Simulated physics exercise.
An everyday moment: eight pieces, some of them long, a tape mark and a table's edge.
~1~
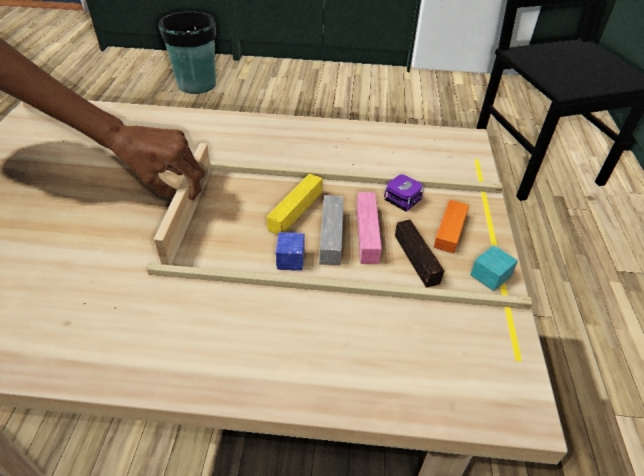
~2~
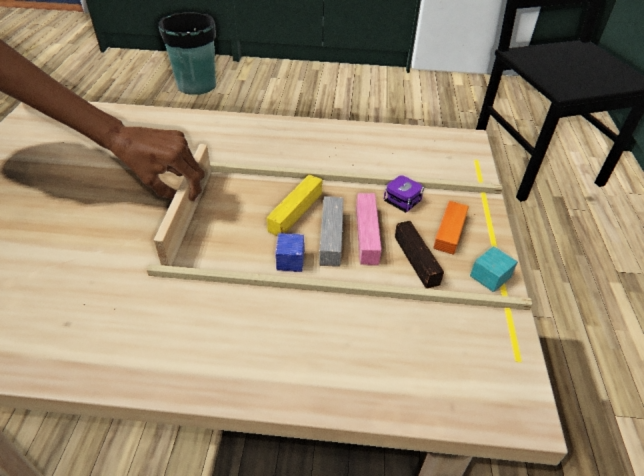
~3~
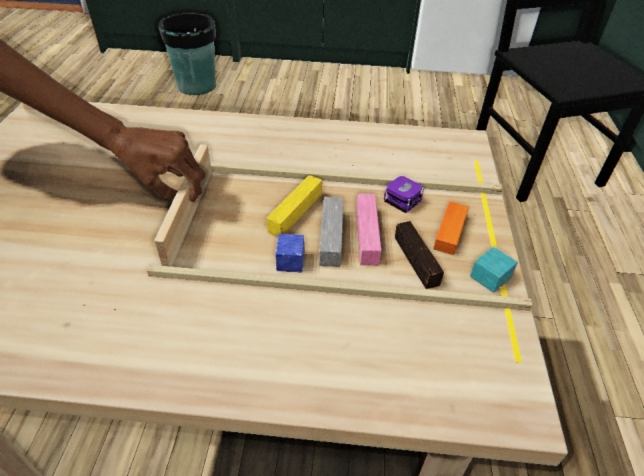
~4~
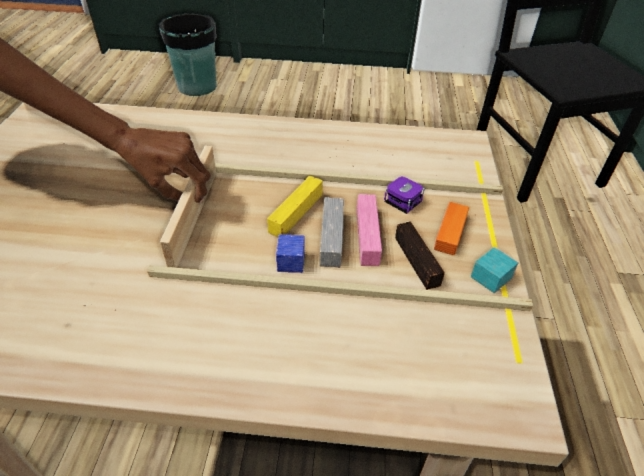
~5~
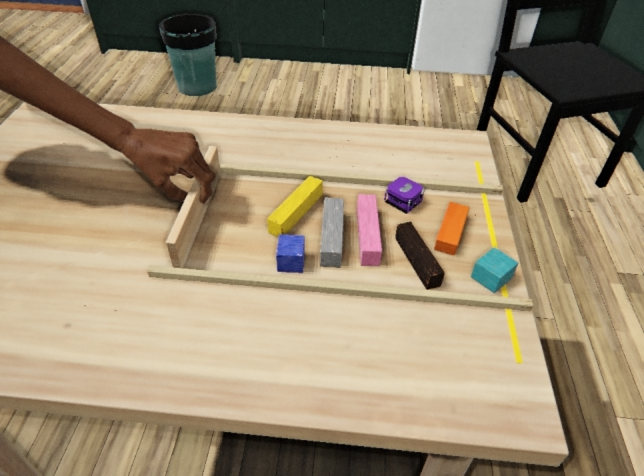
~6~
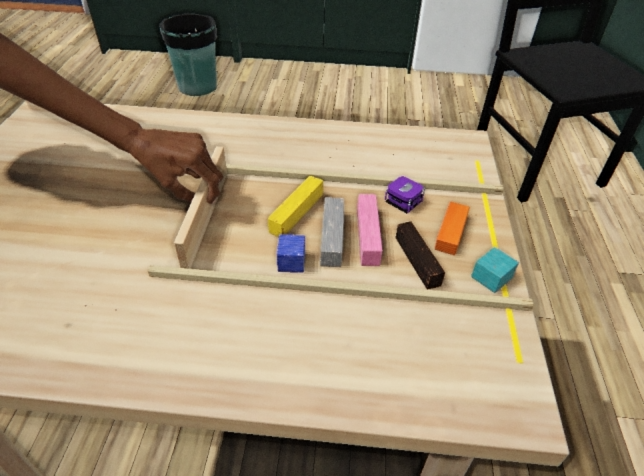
In this clip, a hand holding an upright wooden board on a table slides it slightly to the right between two thin rails, while the eight colourful pieces ahead of it, near a yellow tape line, stay still.
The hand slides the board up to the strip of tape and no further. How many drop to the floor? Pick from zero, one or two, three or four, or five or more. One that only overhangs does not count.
Here the number that fall off is five or more.
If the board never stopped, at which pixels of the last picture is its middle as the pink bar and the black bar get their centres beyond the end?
At (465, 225) for the pink bar; at (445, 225) for the black bar.
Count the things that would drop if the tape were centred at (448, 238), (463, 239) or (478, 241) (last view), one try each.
It would be 3, 3 and 4.
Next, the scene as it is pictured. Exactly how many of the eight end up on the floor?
Exactly 6.
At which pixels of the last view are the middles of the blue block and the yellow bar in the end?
About (519, 274), and the other about (502, 222).
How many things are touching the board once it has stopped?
It touches 2.
Soon after, none off yet; turquoise block at rest near (495, 270); orange stick at rest near (453, 228); black bar at rest near (419, 254).
After that, none off yet; turquoise block displaced a little near (507, 270); orange stick displaced a little near (477, 226); black bar displaced about its own width near (473, 258).
In the end, the number that fall off is five or more; gone, grey bar, pink bar, purple case, black bar, orange stick and turquoise block.
